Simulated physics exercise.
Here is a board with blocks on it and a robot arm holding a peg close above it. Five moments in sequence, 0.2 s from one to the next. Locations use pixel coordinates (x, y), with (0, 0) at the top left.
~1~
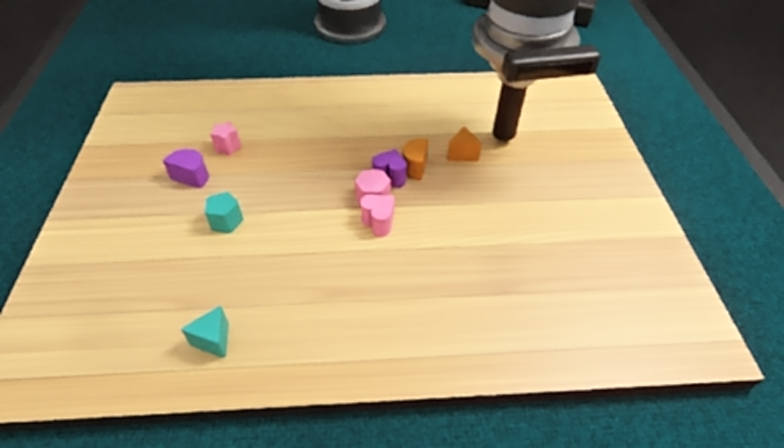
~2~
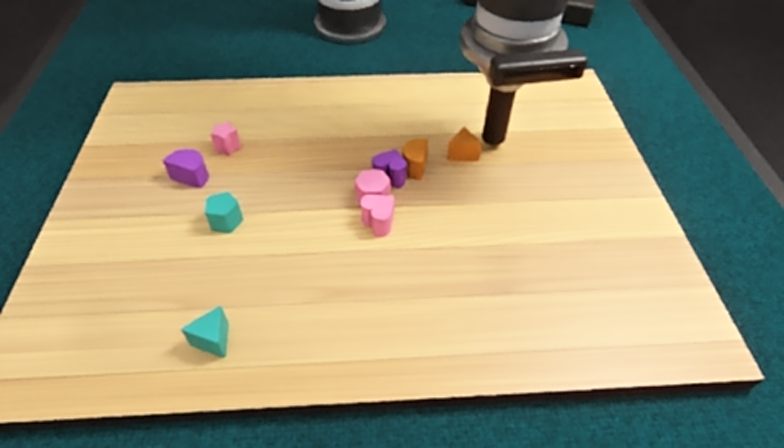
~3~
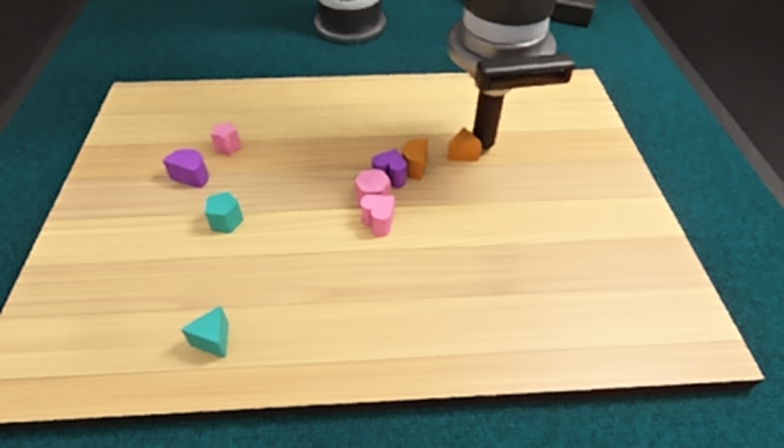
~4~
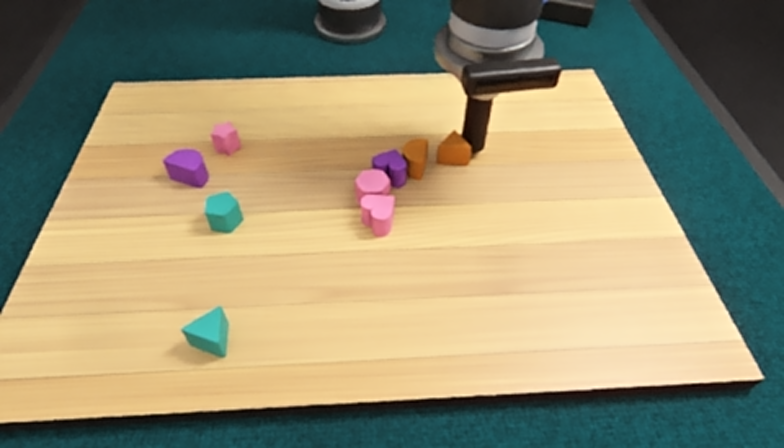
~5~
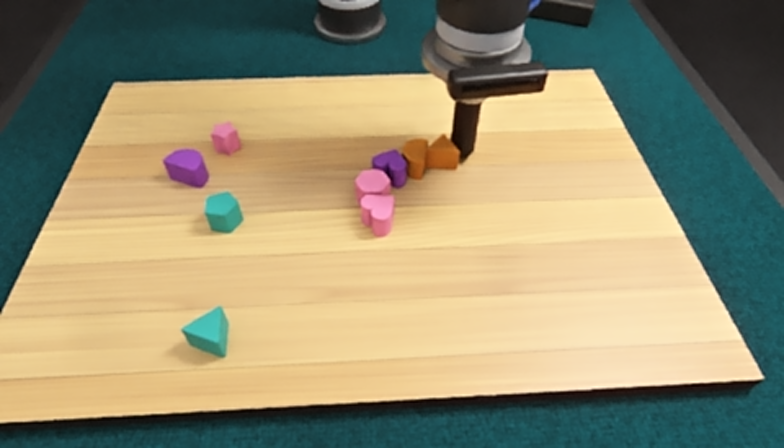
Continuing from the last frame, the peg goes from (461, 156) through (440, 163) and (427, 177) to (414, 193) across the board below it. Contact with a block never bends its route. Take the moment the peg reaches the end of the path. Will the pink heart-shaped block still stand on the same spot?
Answer: Yes.
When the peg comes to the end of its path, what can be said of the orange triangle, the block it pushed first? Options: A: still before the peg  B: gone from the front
My answer is option A.
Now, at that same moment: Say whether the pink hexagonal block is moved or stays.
It travels a centimetre or more.
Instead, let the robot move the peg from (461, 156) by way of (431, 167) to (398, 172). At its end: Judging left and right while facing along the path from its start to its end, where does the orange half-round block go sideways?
It's going to go right.
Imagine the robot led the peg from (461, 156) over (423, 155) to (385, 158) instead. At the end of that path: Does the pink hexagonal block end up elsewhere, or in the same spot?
It shifts position.
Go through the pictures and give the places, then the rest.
In the first picture, lower end of the peg (504, 134), tops of blocks, pink hexagonal block (373, 180), pink heart-shaped block (379, 205), purple heart-shaped block (390, 159), orange half-round block (416, 149), orange triangle (465, 137).
In the second picture, peg (494, 137), blocks as before.
In the third picture, peg (483, 141), blocks as before.
In the fourth picture, peg (472, 145), orange triangle (455, 140).
In the fifth picture, peg (462, 149), pink hexagonal block (373, 180), pink heart-shaped block (379, 205), purple heart-shaped block (390, 159), orange half-round block (416, 149), orange triangle (443, 144).
The first path, step by step. Halfway along, peg (434, 164); purple heart-shaped block (377, 161); orange half-round block (402, 151), turned 15° clockwise; orange triangle (417, 162).
At the end, peg (414, 186); pink hexagonal block (363, 185), turned 40° clockwise; pink heart-shaped block not moved; purple heart-shaped block (376, 161), turned 15° anticlockwise; orange half-round block (402, 151), turned 20° clockwise; orange triangle (396, 185).
